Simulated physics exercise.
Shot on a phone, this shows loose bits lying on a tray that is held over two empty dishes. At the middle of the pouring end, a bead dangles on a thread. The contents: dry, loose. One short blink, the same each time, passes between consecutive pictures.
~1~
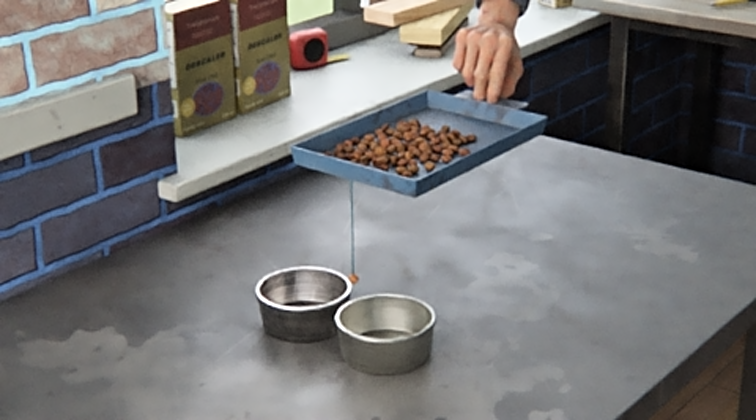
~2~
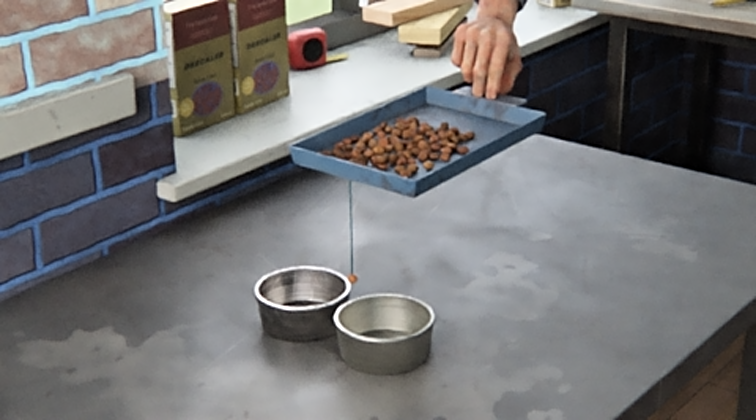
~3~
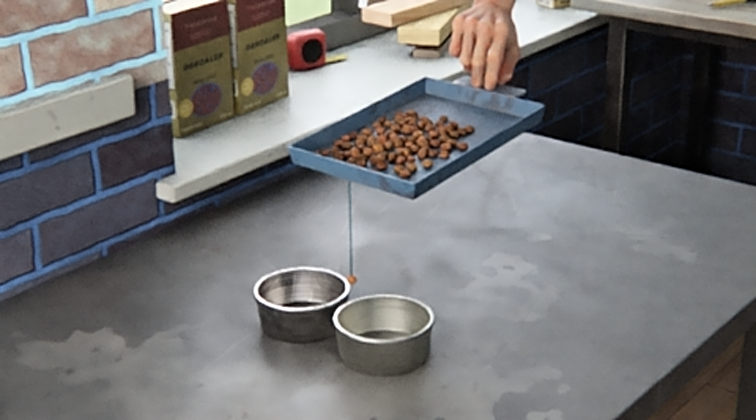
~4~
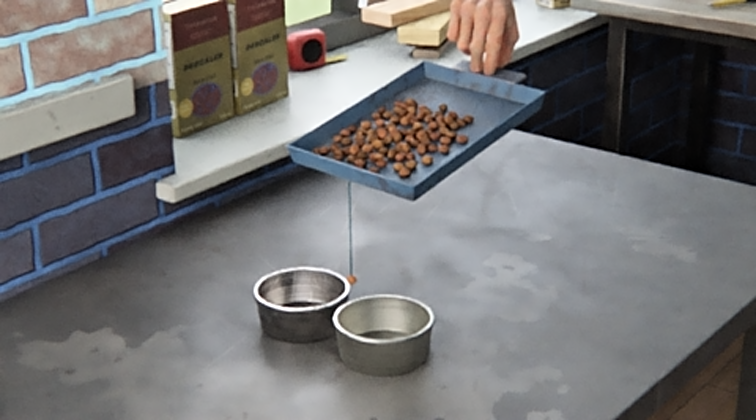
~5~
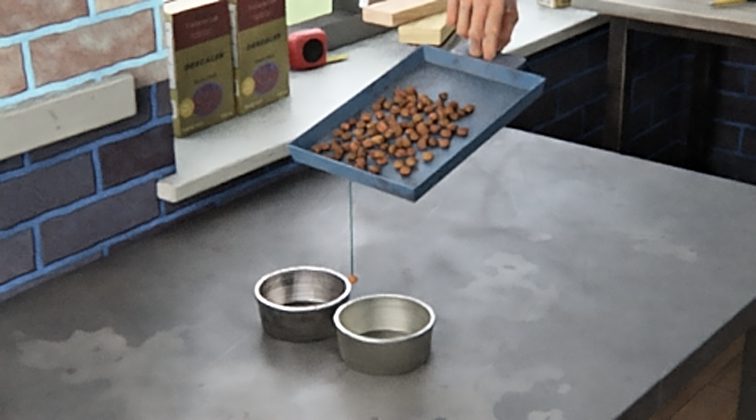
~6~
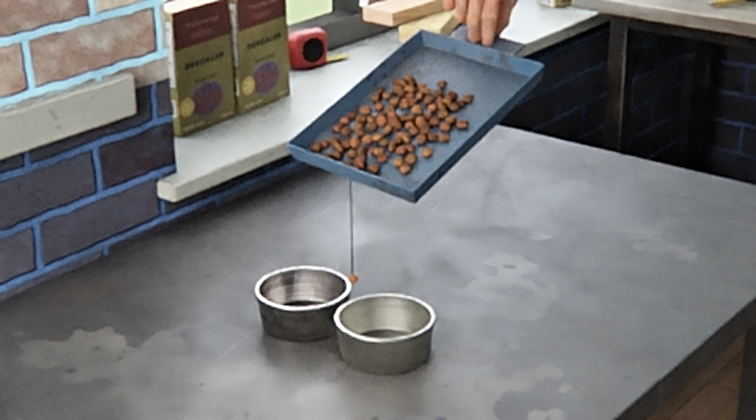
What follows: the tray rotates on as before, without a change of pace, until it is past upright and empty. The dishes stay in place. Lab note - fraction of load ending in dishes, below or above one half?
Above one half.
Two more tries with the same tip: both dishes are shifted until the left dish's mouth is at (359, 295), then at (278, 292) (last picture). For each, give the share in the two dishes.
I'd say about 40 percent, followed by about 80 percent.
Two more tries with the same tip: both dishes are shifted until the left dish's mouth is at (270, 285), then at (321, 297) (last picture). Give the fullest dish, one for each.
First try: The right-side dish; second try: The right-side dish.
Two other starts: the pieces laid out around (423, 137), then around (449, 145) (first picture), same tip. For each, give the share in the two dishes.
Some 80 and then some 80 per cent.
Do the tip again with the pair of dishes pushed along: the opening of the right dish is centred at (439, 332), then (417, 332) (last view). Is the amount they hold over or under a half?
At place one the bulk; at place two the bulk.
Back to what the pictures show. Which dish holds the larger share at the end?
Looking at the end state, it is the right-side one.
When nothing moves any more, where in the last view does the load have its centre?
Centre at rest: Close to (372, 346).
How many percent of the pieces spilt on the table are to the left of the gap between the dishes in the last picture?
80 per cent or thereabouts.
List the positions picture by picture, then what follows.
The first frame shows corners of the pouring end near (295, 146) and (415, 179), level; middle of the load near (398, 146), bits of dog kibble; left dish near (273, 318); right dish near (356, 350); bead on its thread near (353, 279).
The second frame shows corners of the pouring end near (294, 145) and (414, 179), level; middle of the load near (396, 144).
The third frame shows corners of the pouring end near (293, 146) and (413, 182), tipped barely, lowest at the right corner; middle of the load near (395, 141).
The fourth frame shows corners of the pouring end near (292, 145) and (412, 184), tipped a little, lowest at the right corner; middle of the load near (395, 134).
The fifth frame shows corners of the pouring end near (292, 144) and (413, 186), tipped a little, lowest at the right corner; middle of the load near (395, 128).
The sixth frame shows corners of the pouring end near (291, 143) and (413, 188), tipped clearly, lowest at the right corner; middle of the load near (394, 121); left dish near (273, 318); right dish near (355, 350).
Shortly afterwards, tray tipped steeply; all but a few on the tray; only a few in the air.
Next, tray tipped past a quarter turn; near half on the tray; near a quarter in the right dish; only a few in the left dish; a little outside both; a little in the air.
Some moments later, tray tipped past a quarter turn; near two thirds in the right dish; a little in the left dish; near a quarter outside both.
In the end, tray tipped past a quarter turn; near two thirds in the right dish; a little in the left dish; near a quarter outside both.
